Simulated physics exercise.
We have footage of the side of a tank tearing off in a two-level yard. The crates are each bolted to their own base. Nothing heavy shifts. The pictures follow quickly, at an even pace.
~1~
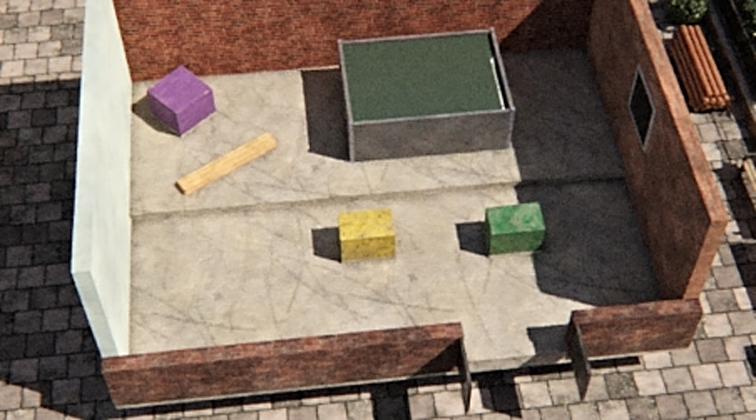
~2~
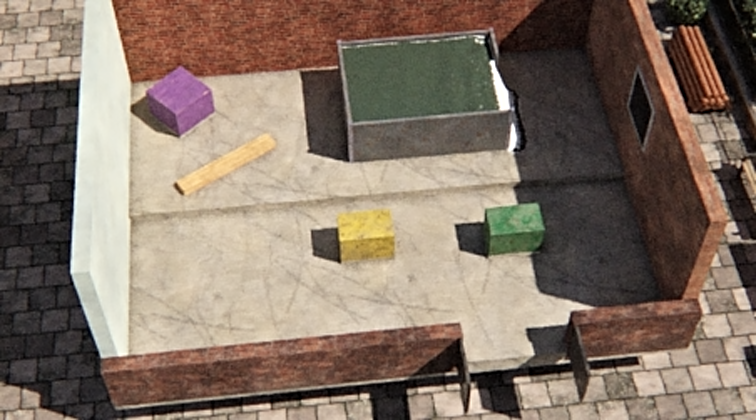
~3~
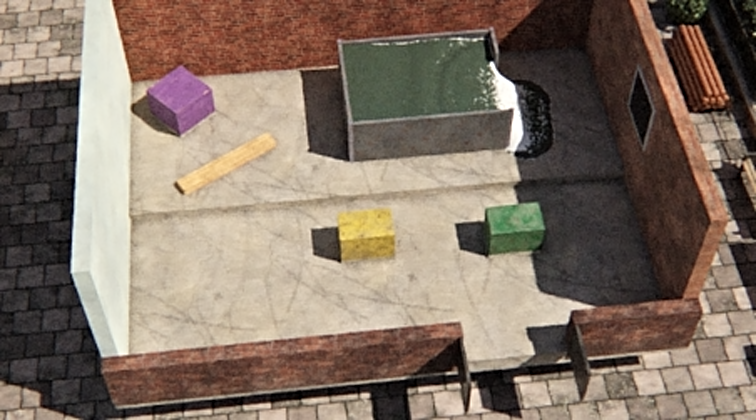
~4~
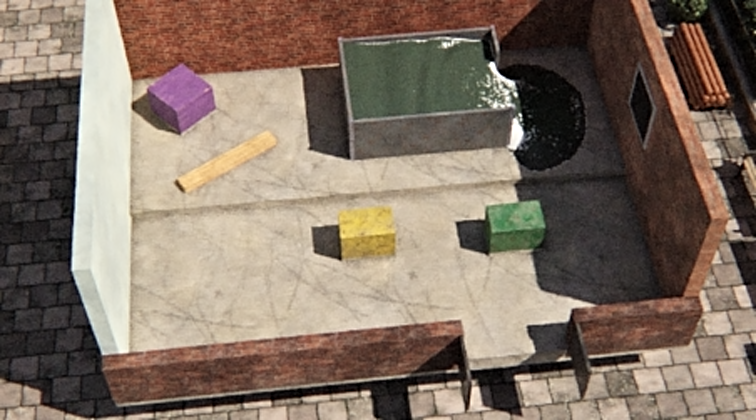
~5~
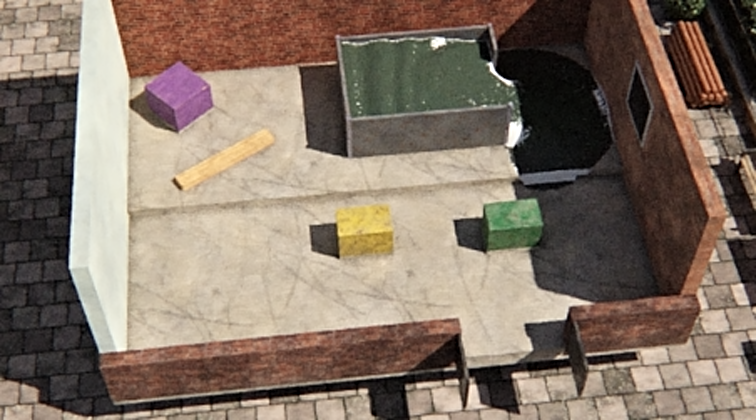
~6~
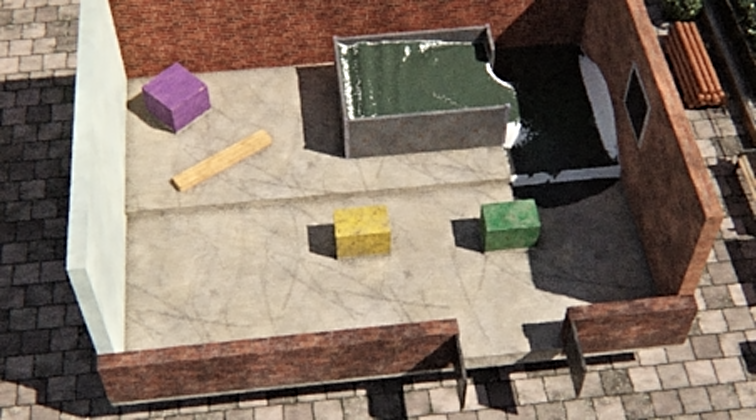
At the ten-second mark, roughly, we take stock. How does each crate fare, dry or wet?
As I see it, the purple crate gets caught by the water, the yellow crate gets caught by the water, the green crate gets caught by the water.
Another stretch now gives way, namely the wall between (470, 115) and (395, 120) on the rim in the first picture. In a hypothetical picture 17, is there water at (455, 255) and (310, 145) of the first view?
Going in the order you asked, the first is drenched and the second is never reached.
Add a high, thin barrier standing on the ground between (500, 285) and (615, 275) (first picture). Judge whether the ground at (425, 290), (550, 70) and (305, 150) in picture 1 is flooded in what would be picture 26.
Taking the three spots in order: Soaked, soaked, spared.
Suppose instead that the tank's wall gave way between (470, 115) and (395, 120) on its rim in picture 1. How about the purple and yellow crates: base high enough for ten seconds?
Purple crate: Untouched; yellow crate: Overtopped.
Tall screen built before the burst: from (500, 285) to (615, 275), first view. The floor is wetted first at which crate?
The green-painted one is first.
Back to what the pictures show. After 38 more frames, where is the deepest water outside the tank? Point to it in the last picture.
Deepest point: About (651, 304).
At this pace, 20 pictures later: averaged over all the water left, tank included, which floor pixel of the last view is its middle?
Near (493, 147).
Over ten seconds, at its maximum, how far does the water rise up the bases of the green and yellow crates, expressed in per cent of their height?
I'd put it at some 160 % for one and some 190 % for the other, in that order.
A moment on, water covers 15 % of the floor; the purple crate not reached, the yellow crate not reached, the green crate water round its plinth.
Next, water covers 25 % of the floor; the purple crate not reached, the yellow crate not reached, the green crate water round its plinth.
Then, water covers 40 % of the floor; the purple crate not reached, the yellow crate not reached, the green crate water round its plinth.
Later, water covers 80 % of the floor; the purple crate water round its plinth, the yellow crate water round its plinth, the green crate water round its plinth.
In the end, water covers 85 % of the floor; the purple crate was topped, the yellow crate was topped, the green crate was topped.
